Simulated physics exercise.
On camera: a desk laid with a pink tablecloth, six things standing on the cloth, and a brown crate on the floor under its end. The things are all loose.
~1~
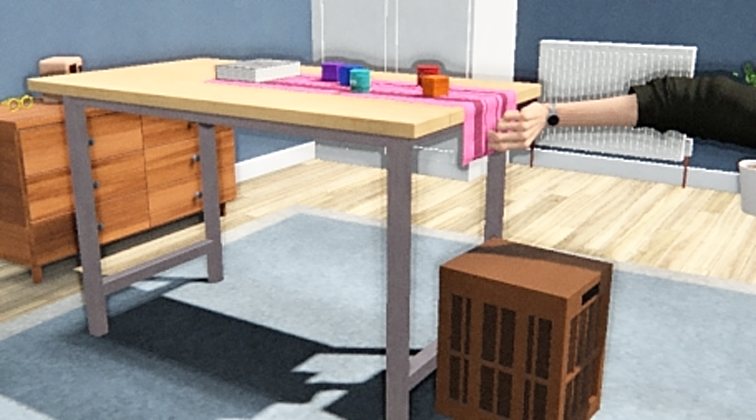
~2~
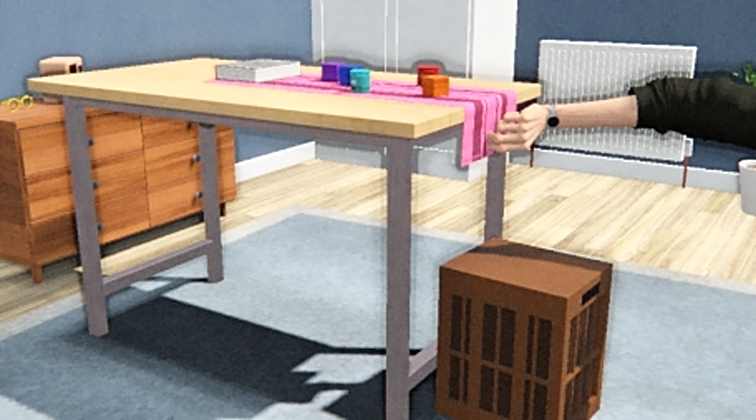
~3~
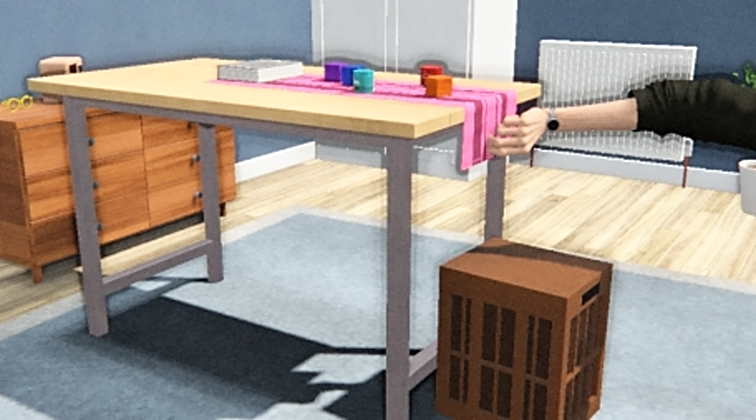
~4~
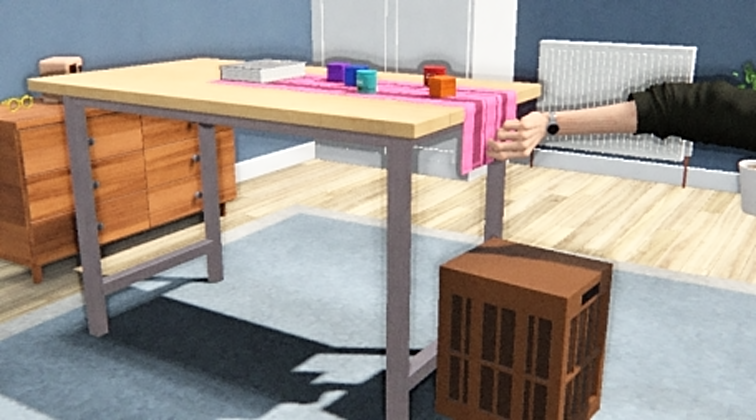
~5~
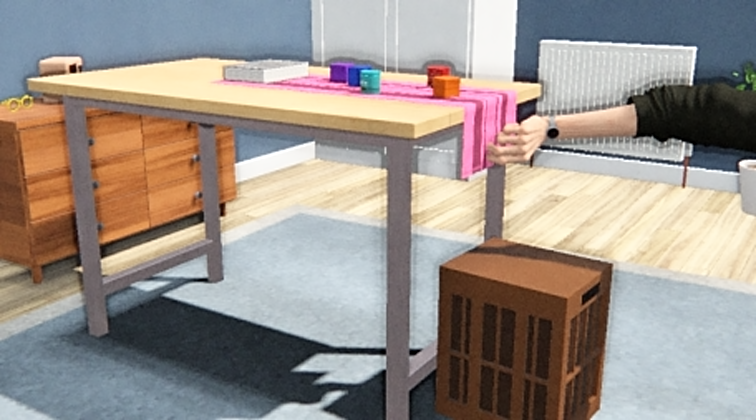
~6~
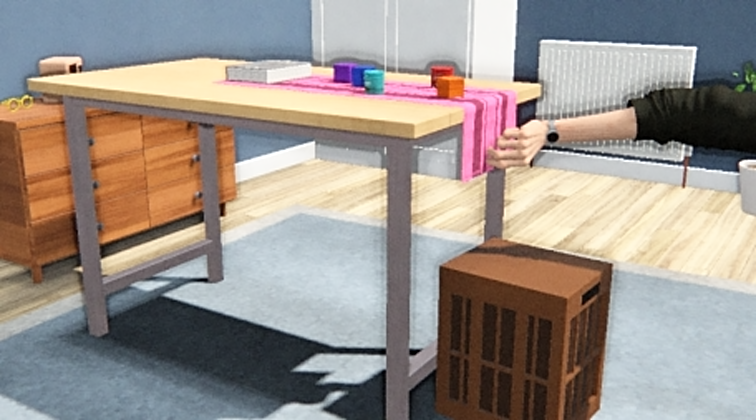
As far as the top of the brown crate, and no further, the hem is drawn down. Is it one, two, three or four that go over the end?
It is two.
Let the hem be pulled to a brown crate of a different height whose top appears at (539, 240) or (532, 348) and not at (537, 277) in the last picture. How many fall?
Over the edge go 1 and 4.
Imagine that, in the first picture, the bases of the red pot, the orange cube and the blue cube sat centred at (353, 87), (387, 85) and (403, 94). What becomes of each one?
For the red pot it's staying, for the orange cube it's staying, for the blue cube it's falling.
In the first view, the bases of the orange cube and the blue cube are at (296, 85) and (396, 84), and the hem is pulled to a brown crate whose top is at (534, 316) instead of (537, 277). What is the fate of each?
Result - the orange cube stays put, and the blue cube comes off.
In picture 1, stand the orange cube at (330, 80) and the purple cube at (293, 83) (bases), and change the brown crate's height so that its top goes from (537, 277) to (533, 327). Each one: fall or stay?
The orange cube ends up still on top and the purple cube ends up still on top.
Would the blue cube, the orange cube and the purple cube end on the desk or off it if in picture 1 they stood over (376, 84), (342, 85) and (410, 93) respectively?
Blue cube: Safe. Orange cube: Safe. Purple cube: Lost.
A little later, hem near (489, 202); all still up.
Next, hem near (488, 240); orange cube gone.
When it is over, hem on the crate; orange cube and red pot gone. It carries off two.
